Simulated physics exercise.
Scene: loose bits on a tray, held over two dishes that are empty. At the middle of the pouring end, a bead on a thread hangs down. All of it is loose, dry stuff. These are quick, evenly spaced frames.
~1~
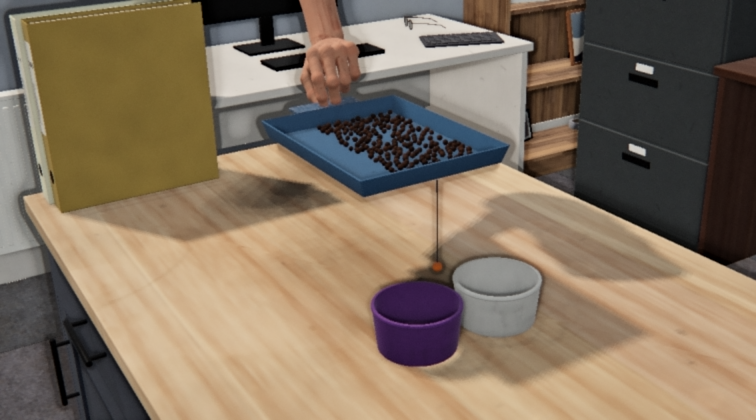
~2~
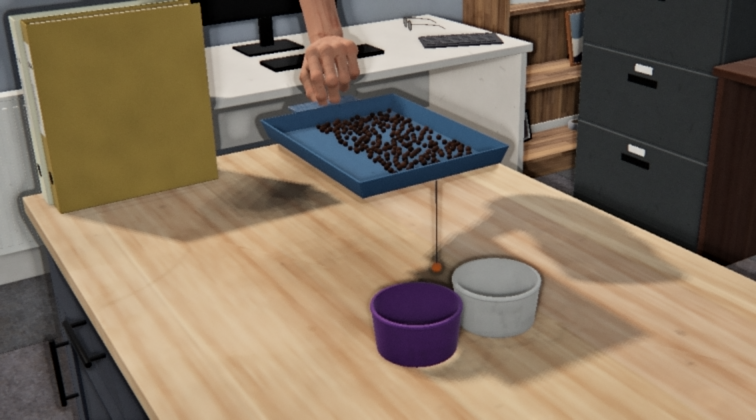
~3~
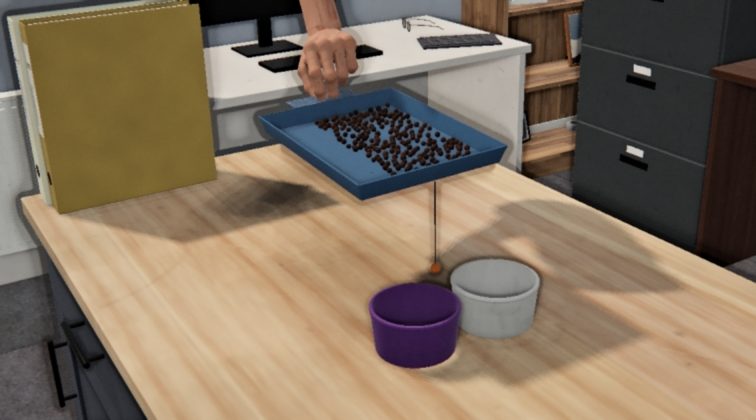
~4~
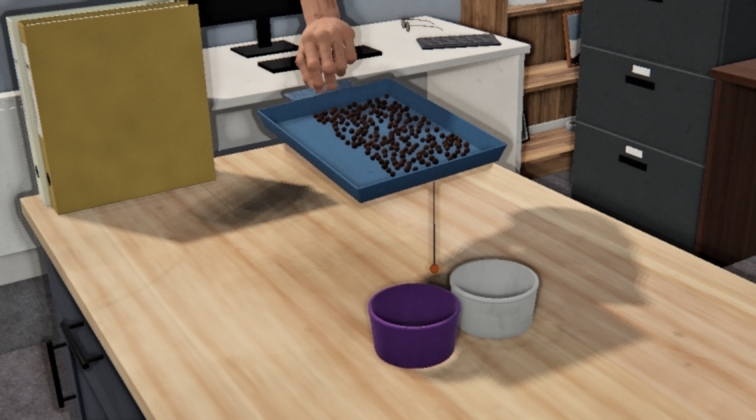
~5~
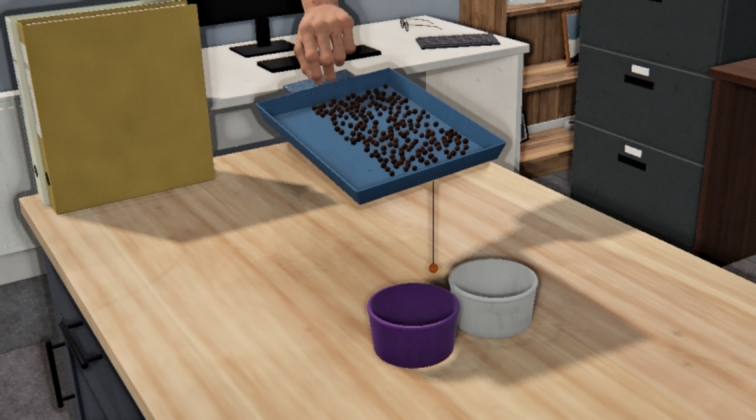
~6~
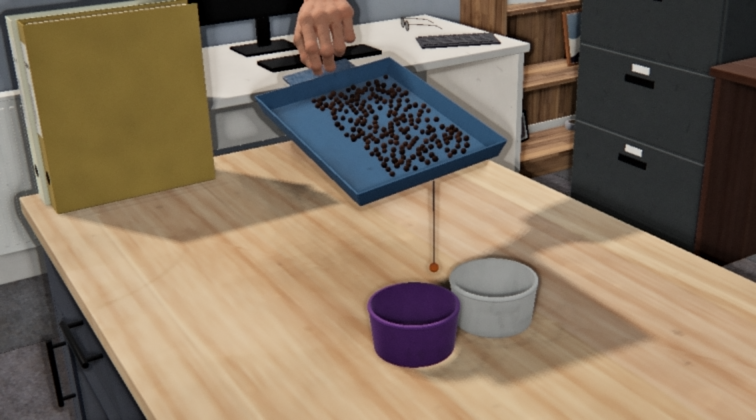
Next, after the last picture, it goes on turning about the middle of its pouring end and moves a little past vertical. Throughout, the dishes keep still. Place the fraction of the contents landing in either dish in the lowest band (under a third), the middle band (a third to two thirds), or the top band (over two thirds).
It goes in the middle band.
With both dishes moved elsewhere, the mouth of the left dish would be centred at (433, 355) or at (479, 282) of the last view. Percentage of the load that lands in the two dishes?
Trial 1 near 0 percent, trial 2 near 0 percent.
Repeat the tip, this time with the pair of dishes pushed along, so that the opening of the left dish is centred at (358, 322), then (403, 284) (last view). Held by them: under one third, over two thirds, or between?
First: Above two thirds. Second: Under a third.
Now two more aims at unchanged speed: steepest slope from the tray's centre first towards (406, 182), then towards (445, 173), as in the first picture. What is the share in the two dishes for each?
60 % and 90 %.
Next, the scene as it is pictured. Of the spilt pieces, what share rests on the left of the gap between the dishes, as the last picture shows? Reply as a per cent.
Around 100 %.
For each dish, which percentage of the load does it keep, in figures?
Left about 40, right about 0 in a hundred.
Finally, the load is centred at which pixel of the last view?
Somewhere around (385, 354) in the last picture.
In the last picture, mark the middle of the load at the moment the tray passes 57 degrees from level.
The middle of the pieces shows up near (380, 193).
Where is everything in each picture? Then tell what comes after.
In the first frame, corners of the pouring end (363, 178) and (501, 145), level; middle of the load (395, 141), allspice berries; left dish (442, 339); right dish (523, 311); bead on its thread (437, 267).
In the second frame, corners of the pouring end (362, 179) and (501, 145), level; middle of the load (394, 141).
In the third frame, corners of the pouring end (361, 182) and (499, 145), tipped barely, lowest at the left corner; middle of the load (392, 138).
In the fourth frame, corners of the pouring end (360, 185) and (499, 143), tipped a little, lowest at the left corner; middle of the load (391, 134).
In the fifth frame, corners of the pouring end (359, 187) and (498, 141), tipped a little, lowest at the left corner; middle of the load (390, 128).
In the sixth frame, corners of the pouring end (360, 189) and (499, 139), tipped a little, lowest at the left corner; middle of the load (391, 124); left dish (439, 340); right dish (520, 311).
Just after the last frame, tray tipped steeply; almost all on the tray; just a few in the left dish; about a tenth outside both; just a few in the air.
A moment on, tray tipped right over; about a tenth on the tray; roughly a third in the left dish; roughly a third outside both; about a tenth in the air.
Further on, tray tipped past a quarter turn; roughly half in the left dish; roughly half outside both.
When it is over, tray tipped past a quarter turn; roughly half in the left dish; not one in the right dish; roughly half outside both.
